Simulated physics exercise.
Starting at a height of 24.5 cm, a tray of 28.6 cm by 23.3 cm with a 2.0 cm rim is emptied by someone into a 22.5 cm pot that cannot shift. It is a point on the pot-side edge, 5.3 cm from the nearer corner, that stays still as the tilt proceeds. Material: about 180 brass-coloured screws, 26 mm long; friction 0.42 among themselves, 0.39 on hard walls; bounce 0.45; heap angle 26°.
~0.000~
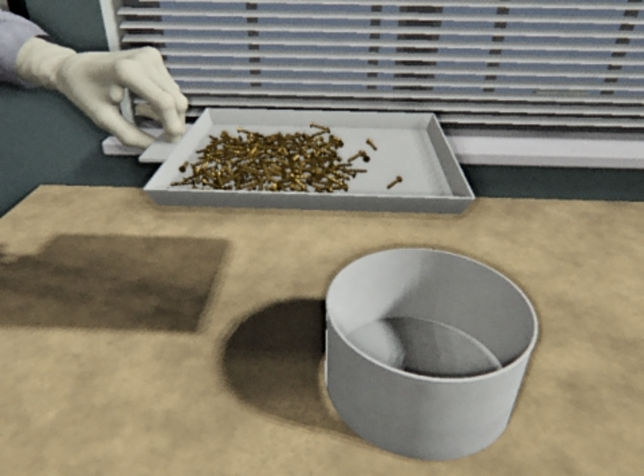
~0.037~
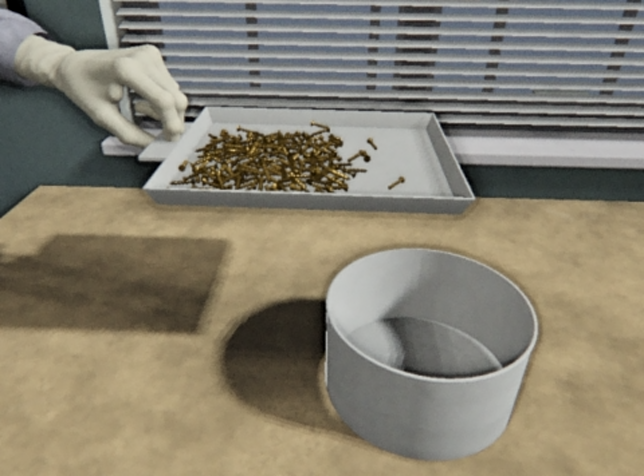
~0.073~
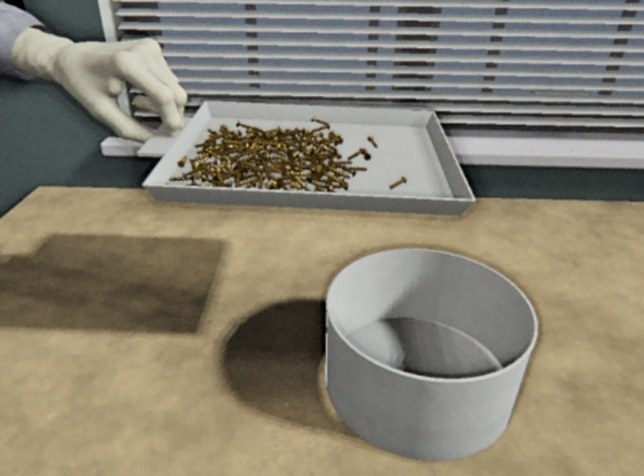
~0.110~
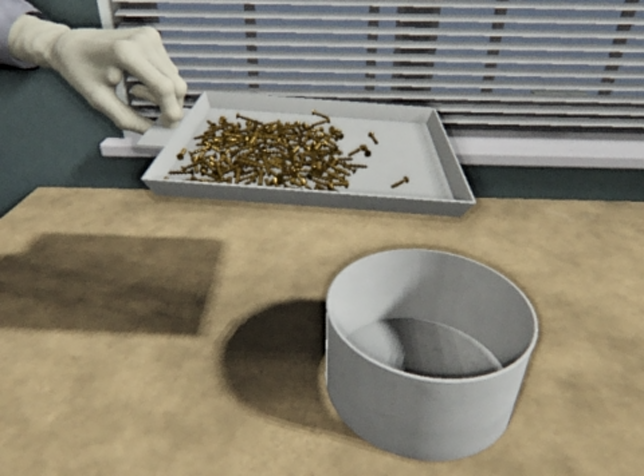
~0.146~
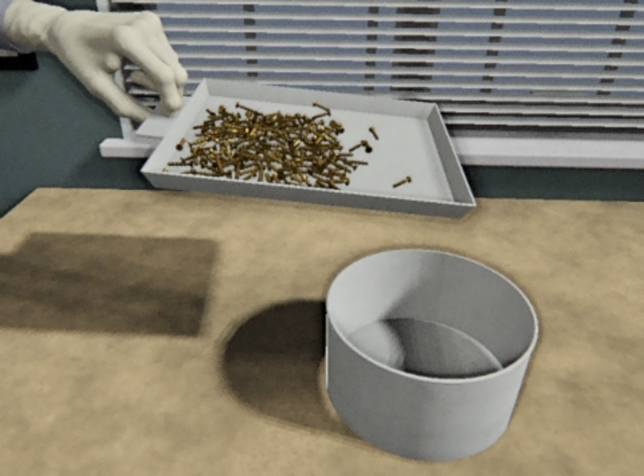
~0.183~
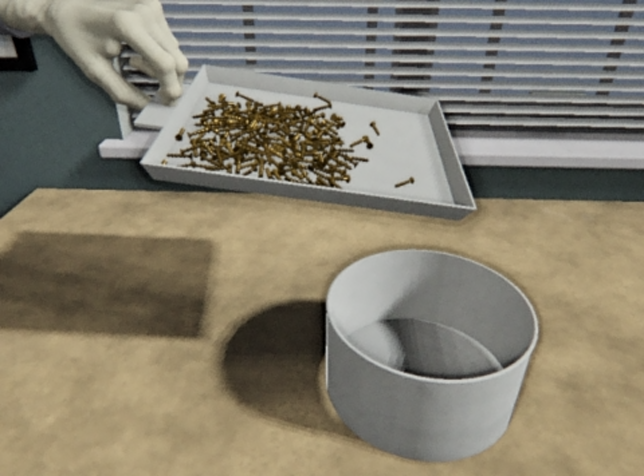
On a tabletop by window blinds, a gloved hand slightly tilts a tray of brass-coloured screws.
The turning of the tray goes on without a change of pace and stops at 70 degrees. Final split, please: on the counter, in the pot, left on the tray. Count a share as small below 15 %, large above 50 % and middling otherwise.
Counter: Small. Pot: Large. Left on the tray: Small.
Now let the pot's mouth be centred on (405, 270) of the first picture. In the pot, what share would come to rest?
The share would be some 20 per cent.
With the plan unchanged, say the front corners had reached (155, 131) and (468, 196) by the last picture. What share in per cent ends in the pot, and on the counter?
Pot: 35, counter: 60.
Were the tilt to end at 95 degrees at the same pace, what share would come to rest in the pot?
Then about 95 per cent.
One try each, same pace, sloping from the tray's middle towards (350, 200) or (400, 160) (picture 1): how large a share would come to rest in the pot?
Roughly 70 % for the first direction, roughly 25 % for the second.
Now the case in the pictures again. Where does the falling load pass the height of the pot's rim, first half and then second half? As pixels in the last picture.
Roughly (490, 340) to begin with, later roughly (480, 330).
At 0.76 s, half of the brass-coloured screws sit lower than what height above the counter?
About 28 centimetres.
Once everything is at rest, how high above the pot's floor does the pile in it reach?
About 3.0 centimetres.
After 0.53 s, tilt 39 degrees; the tray holds 100 %, the pot 0 %.
After 0.76 s, tilt 59 degrees; the tray holds 90 %, the pot 0 %.
Then, at 1.11 s, tilt 70 degrees; the tray holds 5 %, the pot 80 %.
At rest (2.0 s), counter 5 %, pot 95 %, tray 0 %.
